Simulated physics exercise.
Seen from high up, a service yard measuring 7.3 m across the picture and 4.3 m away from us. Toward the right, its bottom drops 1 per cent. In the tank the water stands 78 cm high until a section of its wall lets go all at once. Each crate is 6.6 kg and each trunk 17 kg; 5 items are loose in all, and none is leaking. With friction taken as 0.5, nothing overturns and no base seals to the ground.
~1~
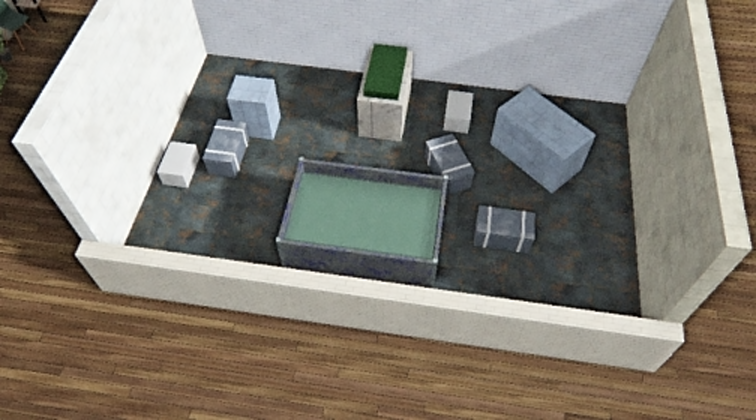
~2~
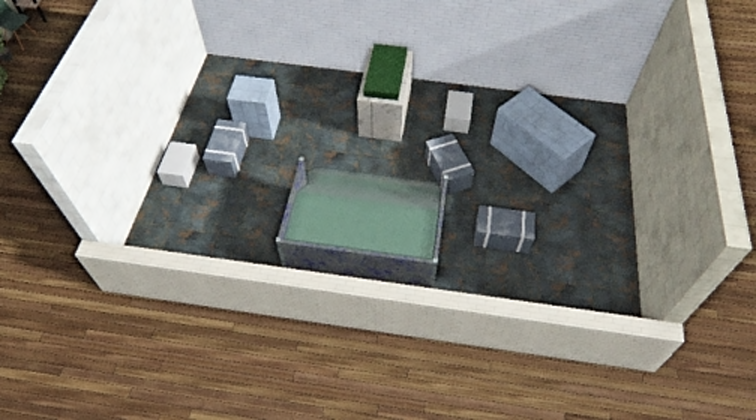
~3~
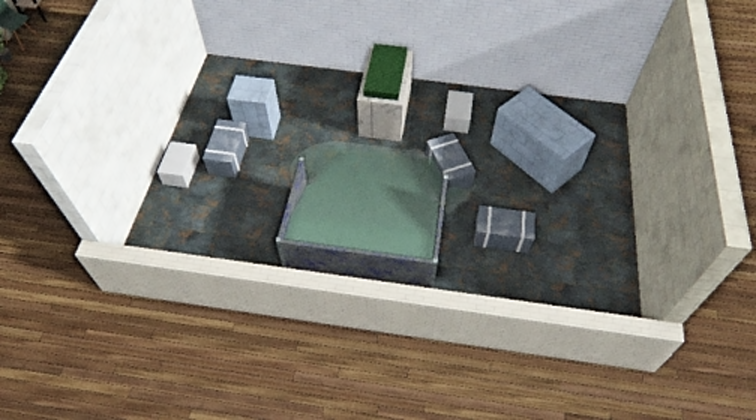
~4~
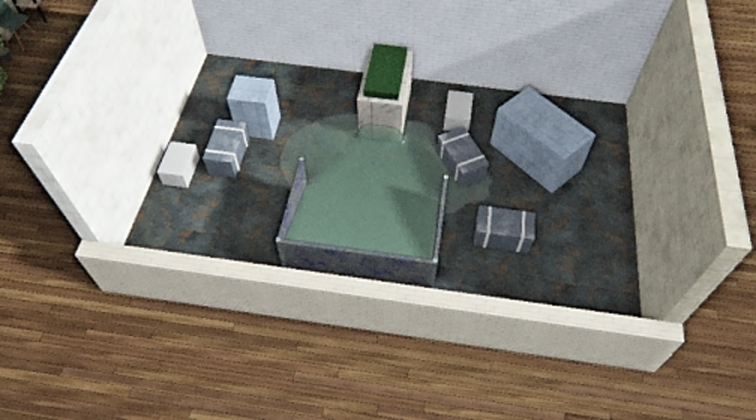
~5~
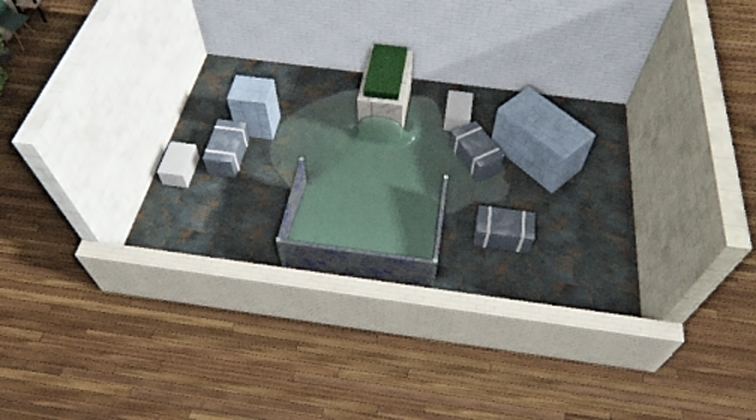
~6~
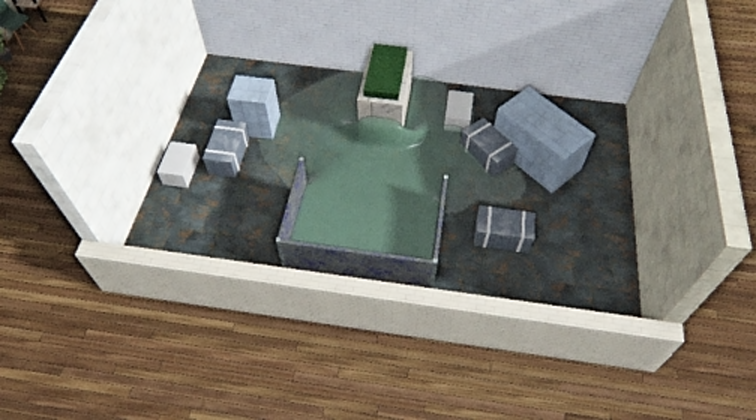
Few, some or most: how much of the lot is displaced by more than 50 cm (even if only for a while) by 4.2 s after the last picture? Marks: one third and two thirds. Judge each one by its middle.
It is two thirds or more.
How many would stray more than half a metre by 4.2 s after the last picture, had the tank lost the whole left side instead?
Then it comes to 2 of them.
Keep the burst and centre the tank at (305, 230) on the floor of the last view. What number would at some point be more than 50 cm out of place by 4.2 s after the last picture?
The count would be 4.
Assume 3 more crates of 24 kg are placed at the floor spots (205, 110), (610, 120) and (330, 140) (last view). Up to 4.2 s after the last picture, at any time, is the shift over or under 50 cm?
Well, in turn they are above that, above that and above that.
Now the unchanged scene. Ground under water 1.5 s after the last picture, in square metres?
Near 18 m2 in all.
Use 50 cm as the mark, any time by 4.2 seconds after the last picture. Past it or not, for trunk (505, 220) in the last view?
Well, that one comes out inside the limit.
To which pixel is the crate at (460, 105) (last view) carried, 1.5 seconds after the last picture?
It ends up close to (591, 119).
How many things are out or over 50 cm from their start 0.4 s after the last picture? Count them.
The number I get is 2.
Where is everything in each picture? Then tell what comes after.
The first picture shows a trunk at (450, 157) rests on the ground; a crate at (459, 105), on the bottom; 2.6 m2 under water; 0 of 5 have shifted.
The second picture shows a trunk at (450, 157), on the bottom; a crate at (459, 105) rests on the ground; 3.9 m2 under water; 0 of 5 have shifted.
The third picture shows a trunk at (451, 156), on the bottom; a crate at (459, 105) rests on the ground; water covers 5.4 m2; 0 of 5 have shifted.
The fourth picture shows a trunk at (463, 149), on the bottom, 25 cm from its start; a crate at (459, 105), on the bottom; water covers 6.8 m2; 1 of 5 have shifted.
The fifth picture shows a trunk at (478, 143) rests on the ground, 51 cm from its start; a crate at (459, 105) rests on the ground; 8.4 m2 under water; 1 of 5 have shifted.
The sixth picture shows a trunk at (490, 140), on the bottom, 72 cm from its start; a crate at (459, 105) rests on the ground; water covers 10.1 m2; 1 of 5 have shifted.
Then, 0.4 s after the last picture 2 of 5 are over 50 cm from their spots; 0 afloat.
Then, 1.5 s after the last picture 2 of 5 are over 50 cm from their spots; 1 afloat.
Then, 2.8 s after the last picture 4 of 5 are over 50 cm from their spots; 1 afloat.
Then, 4.2 s after the last picture 4 of 5 are over 50 cm from their spots, and 4 have been at some point; 4 afloat.
